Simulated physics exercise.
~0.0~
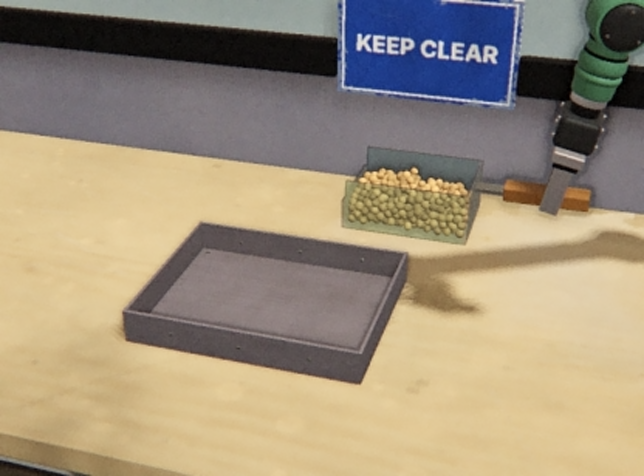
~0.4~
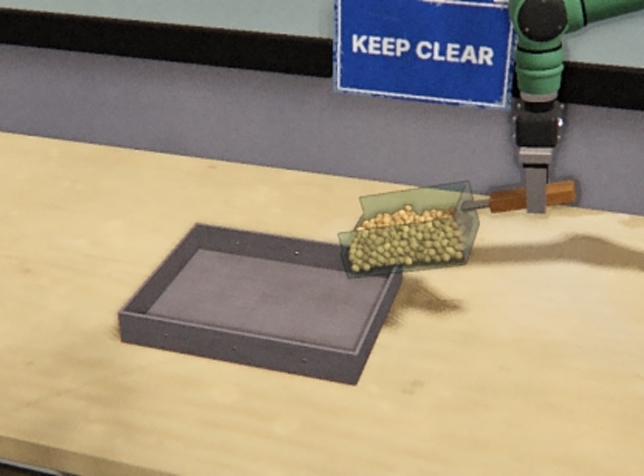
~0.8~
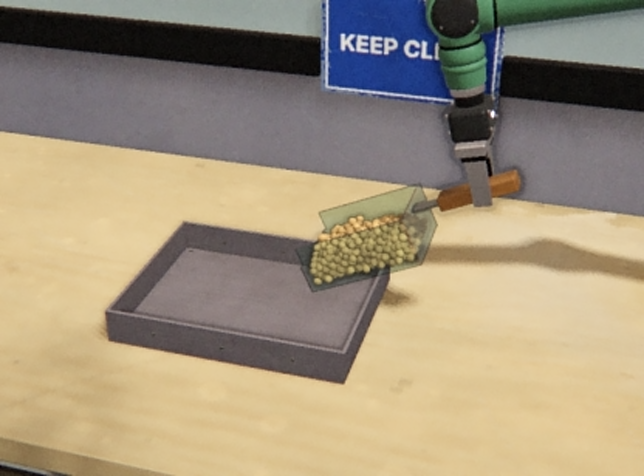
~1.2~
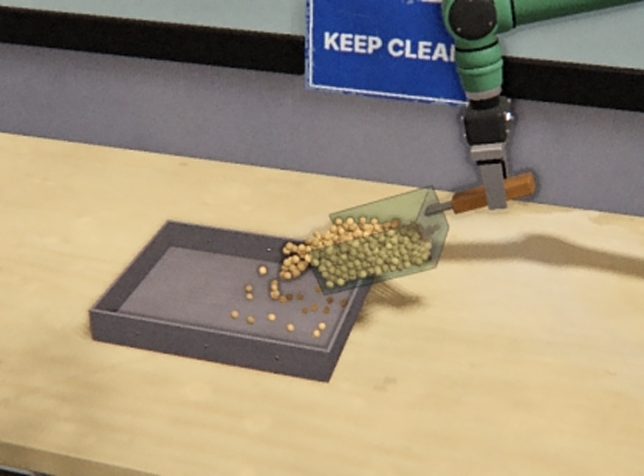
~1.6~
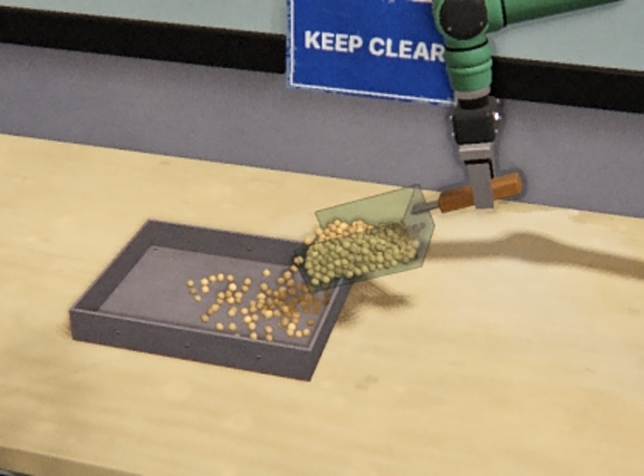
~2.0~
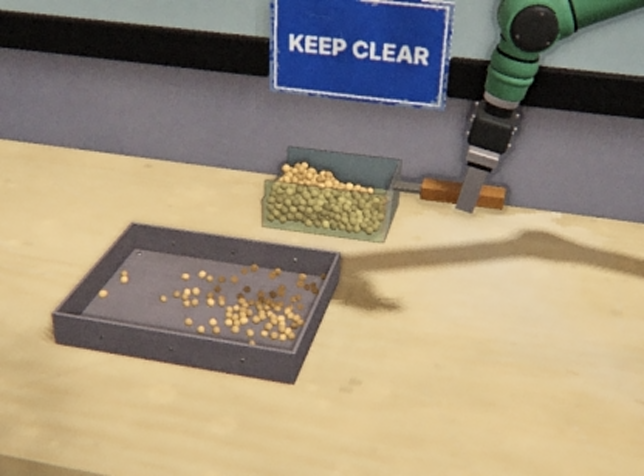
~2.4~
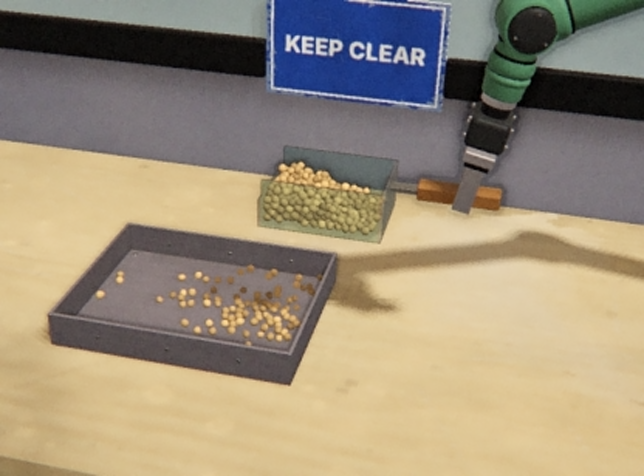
Green robot arm tilting a clear box of chickpeas over a grey tray, spilling some, then levelling it with most still inside.
